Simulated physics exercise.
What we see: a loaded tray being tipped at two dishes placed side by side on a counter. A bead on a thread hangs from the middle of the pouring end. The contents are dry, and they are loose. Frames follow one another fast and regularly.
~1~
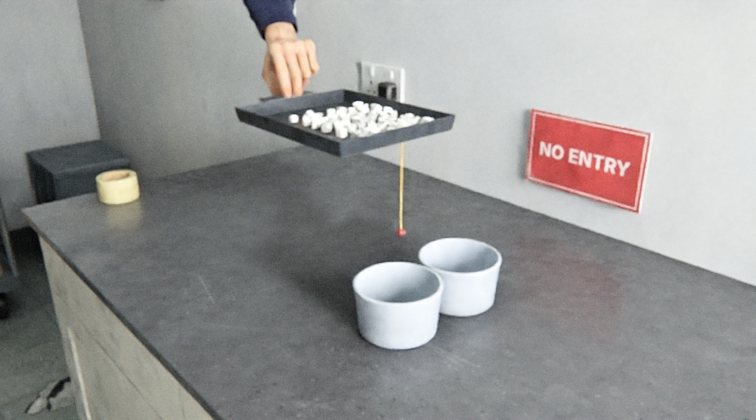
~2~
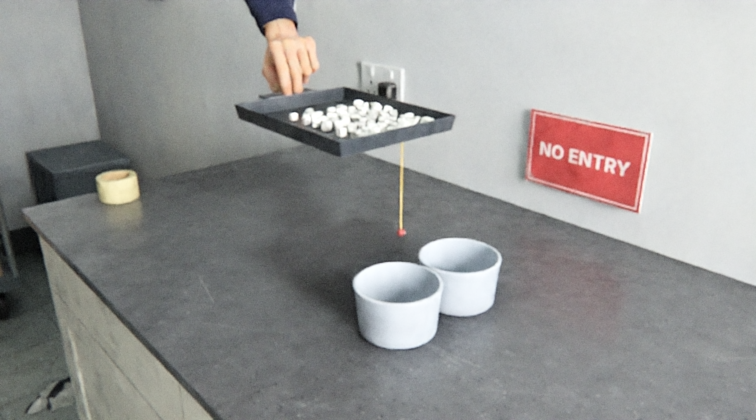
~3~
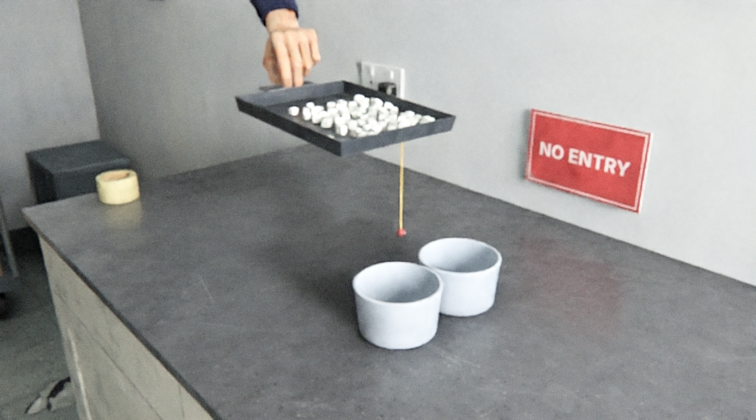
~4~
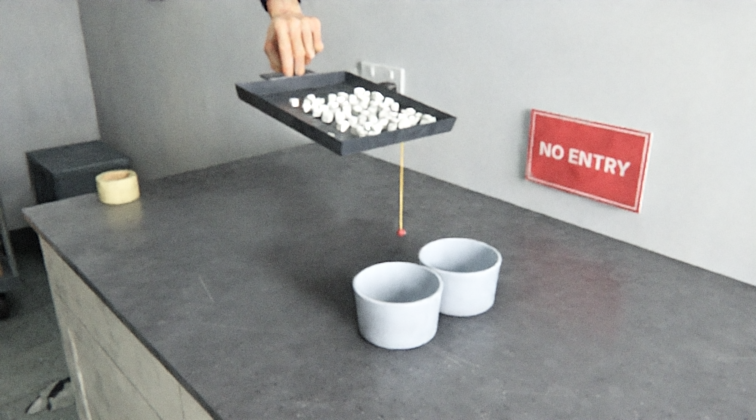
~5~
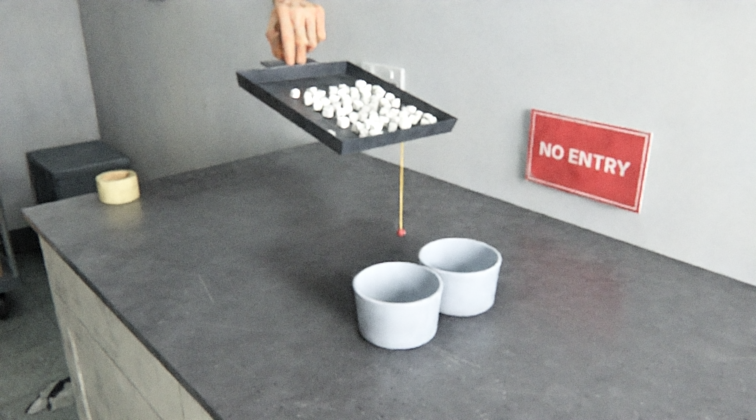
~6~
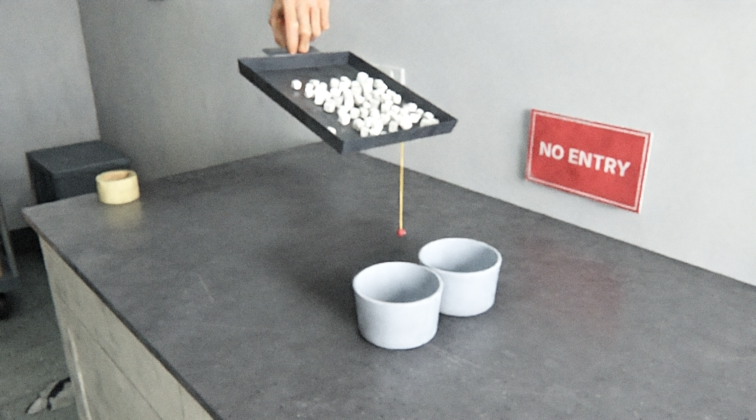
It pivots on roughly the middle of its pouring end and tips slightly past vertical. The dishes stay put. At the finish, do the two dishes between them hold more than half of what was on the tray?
Yes.
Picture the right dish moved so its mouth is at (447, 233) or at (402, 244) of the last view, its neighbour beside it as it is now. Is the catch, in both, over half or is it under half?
At the first place the smaller part, at the second not half.
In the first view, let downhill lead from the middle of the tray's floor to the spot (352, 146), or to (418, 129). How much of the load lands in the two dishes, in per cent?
Respectively close to 30 and 10 in a hundred.
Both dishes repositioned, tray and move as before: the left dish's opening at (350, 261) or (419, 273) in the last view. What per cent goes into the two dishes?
About 0 per cent, then about 80 per cent.
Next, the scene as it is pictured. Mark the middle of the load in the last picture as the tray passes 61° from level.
The middle of the pieces shows up near (411, 115).
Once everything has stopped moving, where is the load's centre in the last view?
I'd put the middle somewhere around (466, 289).
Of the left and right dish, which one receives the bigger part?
So the winner turns out to be the right-side one.
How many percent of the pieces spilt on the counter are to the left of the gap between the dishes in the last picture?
About 20 %.
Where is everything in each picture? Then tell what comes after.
Corners of the pouring end at (341, 141) and (452, 115), level; middle of the load at (356, 120), sugar cubes; left dish at (428, 317); right dish at (489, 287); bead on its thread at (401, 232), in the first frame.
Corners of the pouring end at (341, 141) and (452, 115), level; middle of the load at (356, 119), in the second frame.
Corners of the pouring end at (341, 140) and (452, 116), tipped barely, lowest at the right corner; middle of the load at (356, 116), in the third frame.
Corners of the pouring end at (342, 140) and (453, 117), tipped a little, lowest at the right corner; middle of the load at (357, 110), in the fourth frame.
Corners of the pouring end at (343, 139) and (454, 118), tipped a little, lowest at the right corner; middle of the load at (358, 105), in the fifth frame.
Corners of the pouring end at (344, 139) and (455, 119), tipped clearly, lowest at the right corner; middle of the load at (365, 106); left dish at (428, 317); right dish at (489, 287), in the sixth frame.
Soon, tray tipped steeply; nearly all on the tray; a stray few in the air.
A while on, tray tipped right over; nearly all on the tray; a small part in the right dish; a small part outside both; a stray few in the air.
Towards the end, tray tipped past a quarter turn; a small part in the left dish; about half in the right dish; about a third outside both.
Finally, tray tipped past a quarter turn; a small part in the left dish; about half in the right dish; about a third outside both.
